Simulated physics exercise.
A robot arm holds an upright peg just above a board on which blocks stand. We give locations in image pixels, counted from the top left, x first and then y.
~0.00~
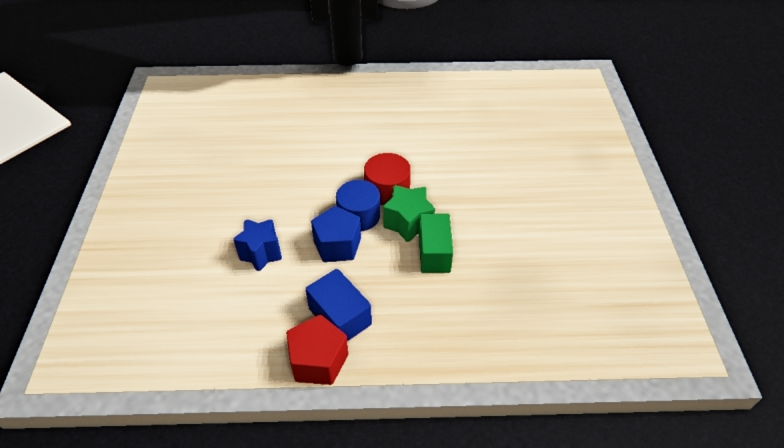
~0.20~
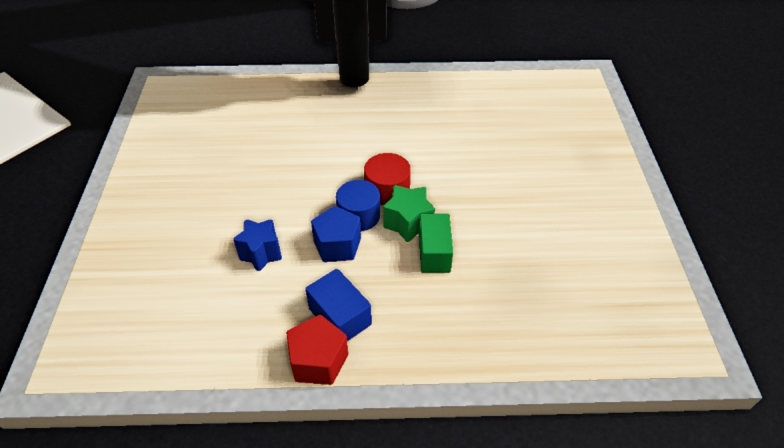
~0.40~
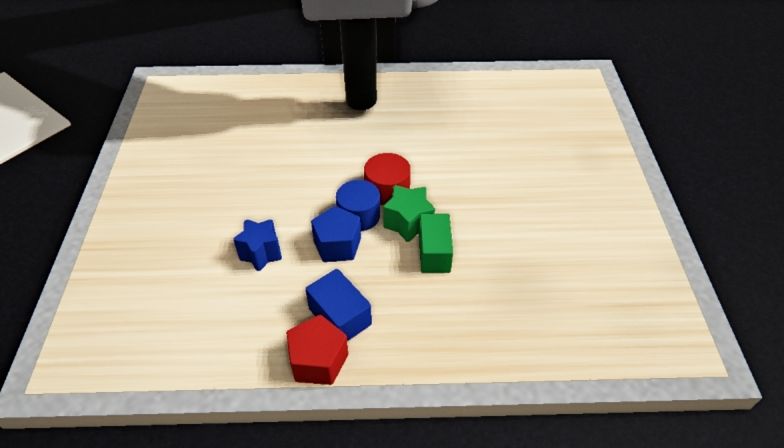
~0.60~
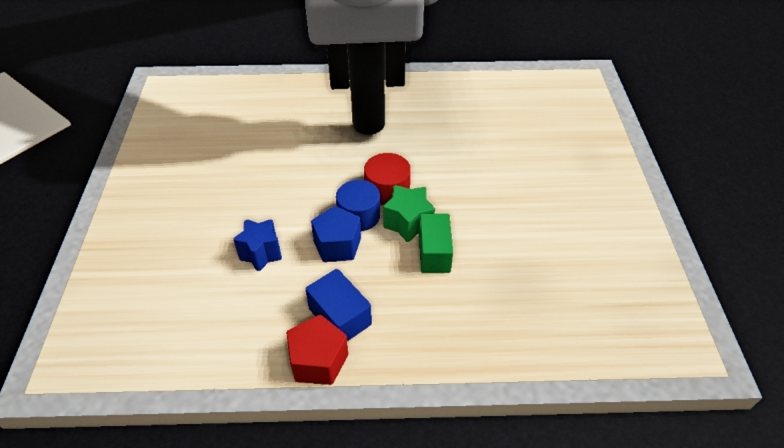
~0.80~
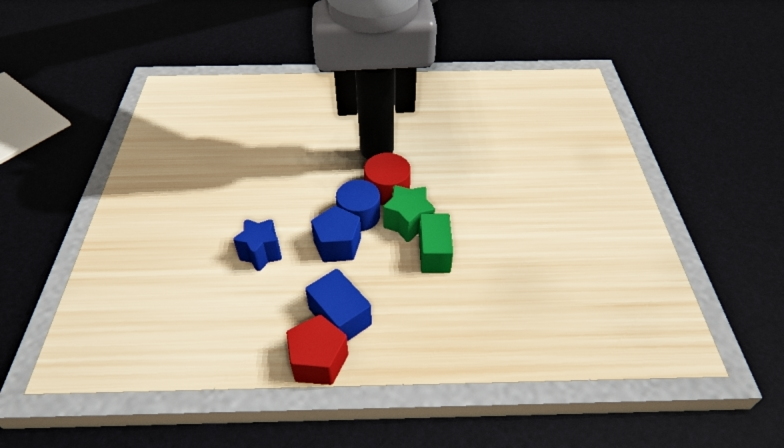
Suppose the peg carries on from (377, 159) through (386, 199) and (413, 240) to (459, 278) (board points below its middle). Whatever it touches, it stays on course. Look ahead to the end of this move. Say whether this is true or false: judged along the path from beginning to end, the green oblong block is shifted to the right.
Verdict: False.
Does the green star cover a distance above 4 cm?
Yes, I think so.
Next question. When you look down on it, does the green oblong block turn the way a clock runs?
My answer is yes.
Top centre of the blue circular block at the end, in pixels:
In the picture, that point is around (346, 217).
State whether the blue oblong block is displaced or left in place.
It is not moved.
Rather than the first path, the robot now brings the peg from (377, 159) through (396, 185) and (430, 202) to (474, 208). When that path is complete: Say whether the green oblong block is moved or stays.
At the end, its place is different.
On the path given first. One third of the way, peg at (386, 191); blue circular block at (346, 217); red circular block at (394, 210); green star at (433, 231), turned 65° anticlockwise; green oblong block at (466, 254), turned 40° clockwise.
Two thirds of the way, peg at (414, 233); blue circular block at (346, 217); red circular block at (396, 253); green star at (446, 248), turned 95° anticlockwise; green oblong block at (483, 264), turned 40° clockwise.
At the end, peg at (460, 270); blue oblong block not moved; blue circular block at (346, 217); red circular block at (395, 258); green star at (488, 287), turned 110° anticlockwise; green oblong block at (529, 297), turned 20° clockwise.
